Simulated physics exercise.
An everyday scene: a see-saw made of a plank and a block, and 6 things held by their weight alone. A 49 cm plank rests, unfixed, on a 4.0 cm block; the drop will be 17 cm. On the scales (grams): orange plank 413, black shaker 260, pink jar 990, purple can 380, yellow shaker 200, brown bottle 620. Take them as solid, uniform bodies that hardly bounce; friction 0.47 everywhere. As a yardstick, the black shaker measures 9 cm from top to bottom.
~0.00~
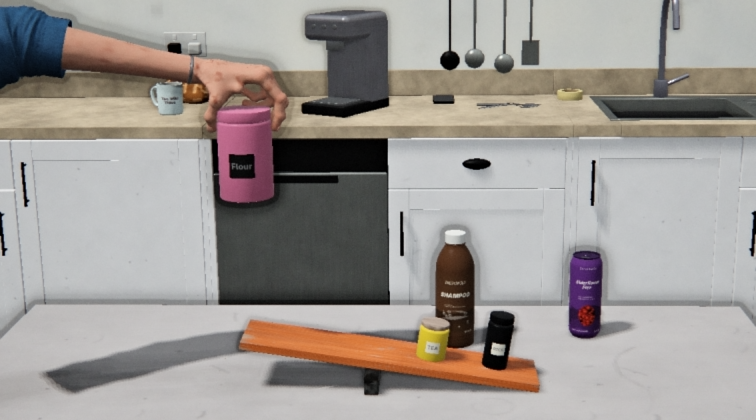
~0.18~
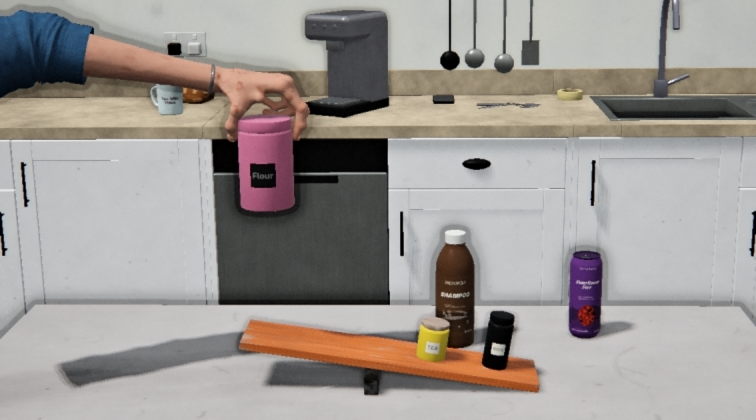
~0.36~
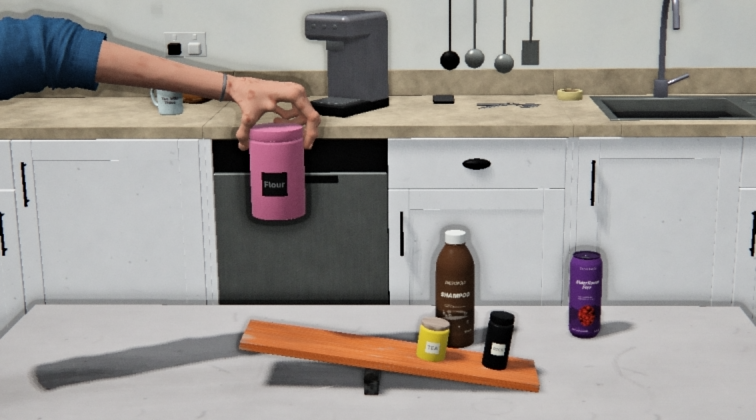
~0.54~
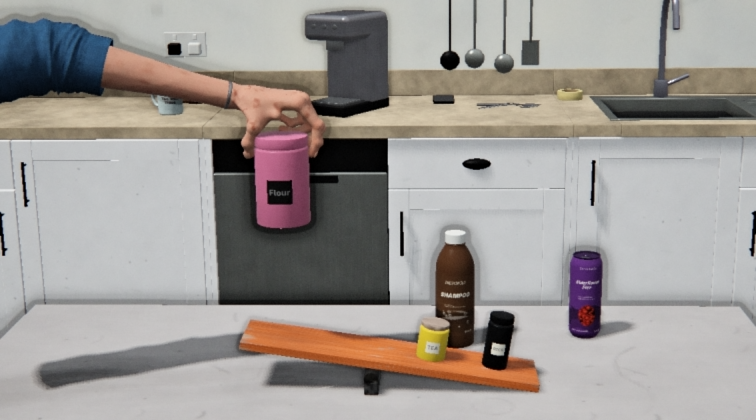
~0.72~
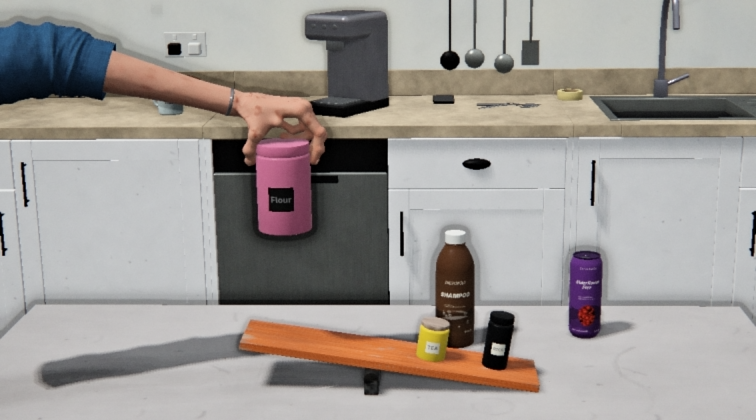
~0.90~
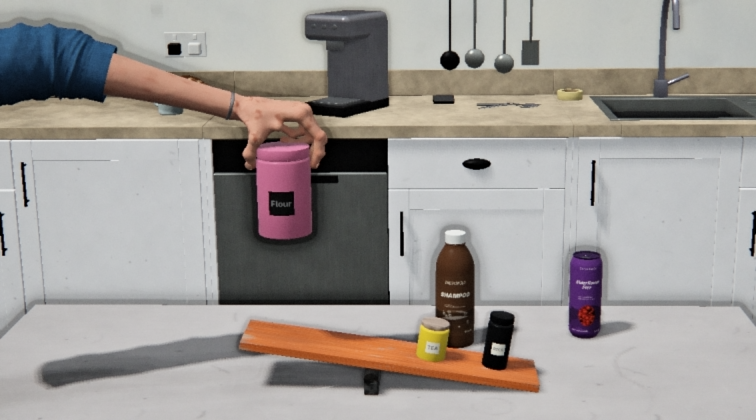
In this clip, a hand holds a pink jar above the raised left side of a tilted orange plank, moving it slightly right and down before holding it still, while yellow and black shakers rest on the plank's lower right side.
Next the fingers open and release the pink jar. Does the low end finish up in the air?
In the end the plank comes down at its raised end.
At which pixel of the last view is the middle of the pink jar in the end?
At about (276, 324).
By 1.20 s, plank at 5°, leaning as at the start; pink jar tilted 4° near (289, 302); black shaker tilted 4°; yellow shaker tilted 4°.
By 1.30 s, plank at 10°, tipped the other way; pink jar tilted 5° near (281, 320); black shaker tilted 45°; yellow shaker tilted 44°.
By 1.50 s, plank at 11°, tipped the other way; pink jar tilted 26° near (265, 321); black shaker on its side; yellow shaker on its side.
By 1.70 s, plank at 11°, tipped the other way; pink jar tilted 17° near (273, 322); black shaker on its side; yellow shaker on its side.
When it is over (4.0 s), plank at 11°, tipped the other way; lying over on the table or plank, black shaker and yellow shaker; not toppled but over 4 cm from the start, pink jar; the other 3 within 4 cm of the start. End places, in pixels of the last picture, pink jar near (276, 324). The plank tips across.
